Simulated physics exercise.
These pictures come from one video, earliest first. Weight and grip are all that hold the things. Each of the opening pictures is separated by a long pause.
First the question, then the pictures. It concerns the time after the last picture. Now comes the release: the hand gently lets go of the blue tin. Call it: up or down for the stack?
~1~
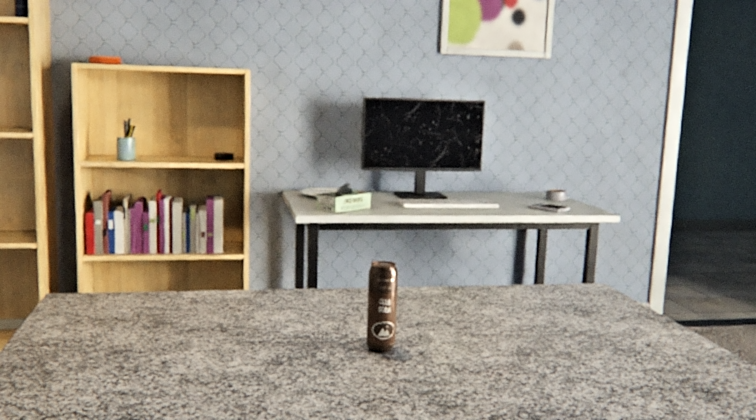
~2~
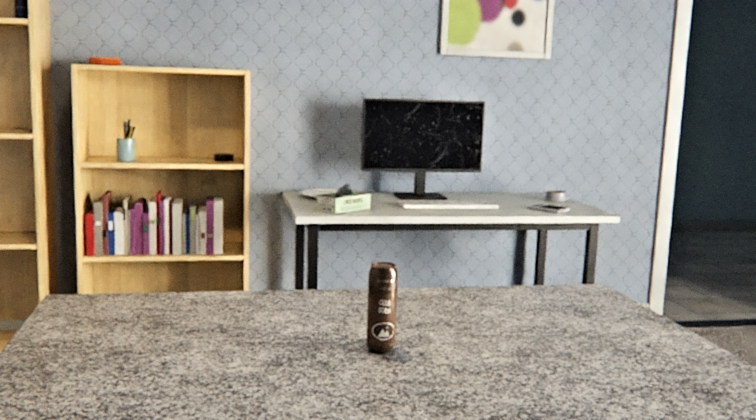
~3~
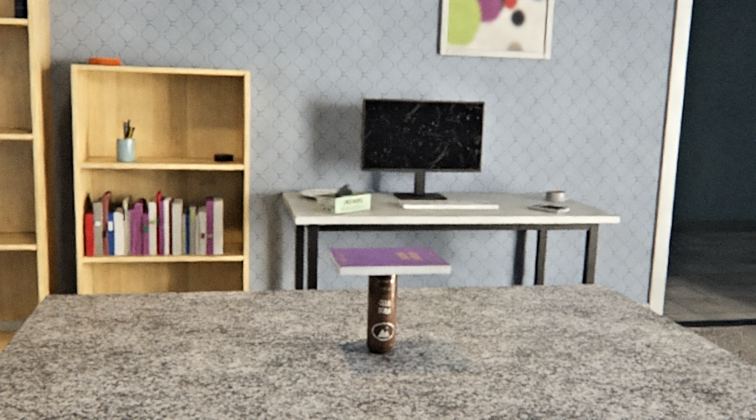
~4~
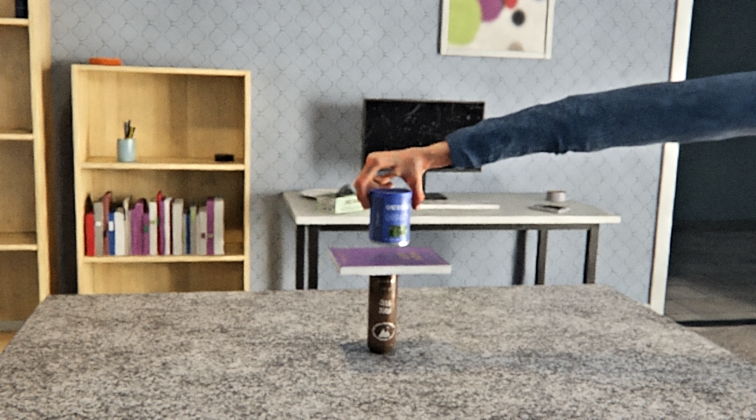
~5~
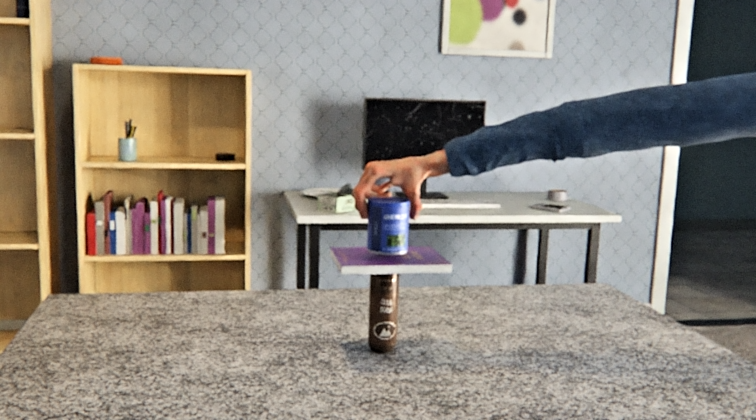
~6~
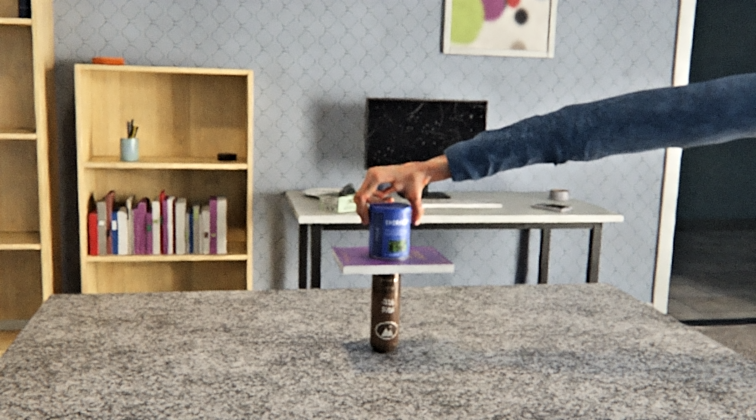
Up - it stays standing.
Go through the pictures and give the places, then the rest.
In the first picture, the last thing is not in view yet; brown can (382, 307).
In the second picture, the last thing is not in view yet; brown can (382, 307).
In the third picture, the last thing is not in view yet; brown can (382, 308).
In the fourth picture, still above its spot; blue tin (390, 216); brown can (383, 308).
In the fifth picture, still above its spot; blue tin (388, 225); brown can (384, 307).
In the sixth picture, set down, still held; blue tin (390, 231); brown can (385, 307).
Then, 0.50 s past the last view, nothing moves.
Then, 1.30 s past the last view, blue tin resting near (390, 231).
Finally, all 3 still in place. Final places as the last picture's camera would see them, blue tin near (390, 231). The stack holds.
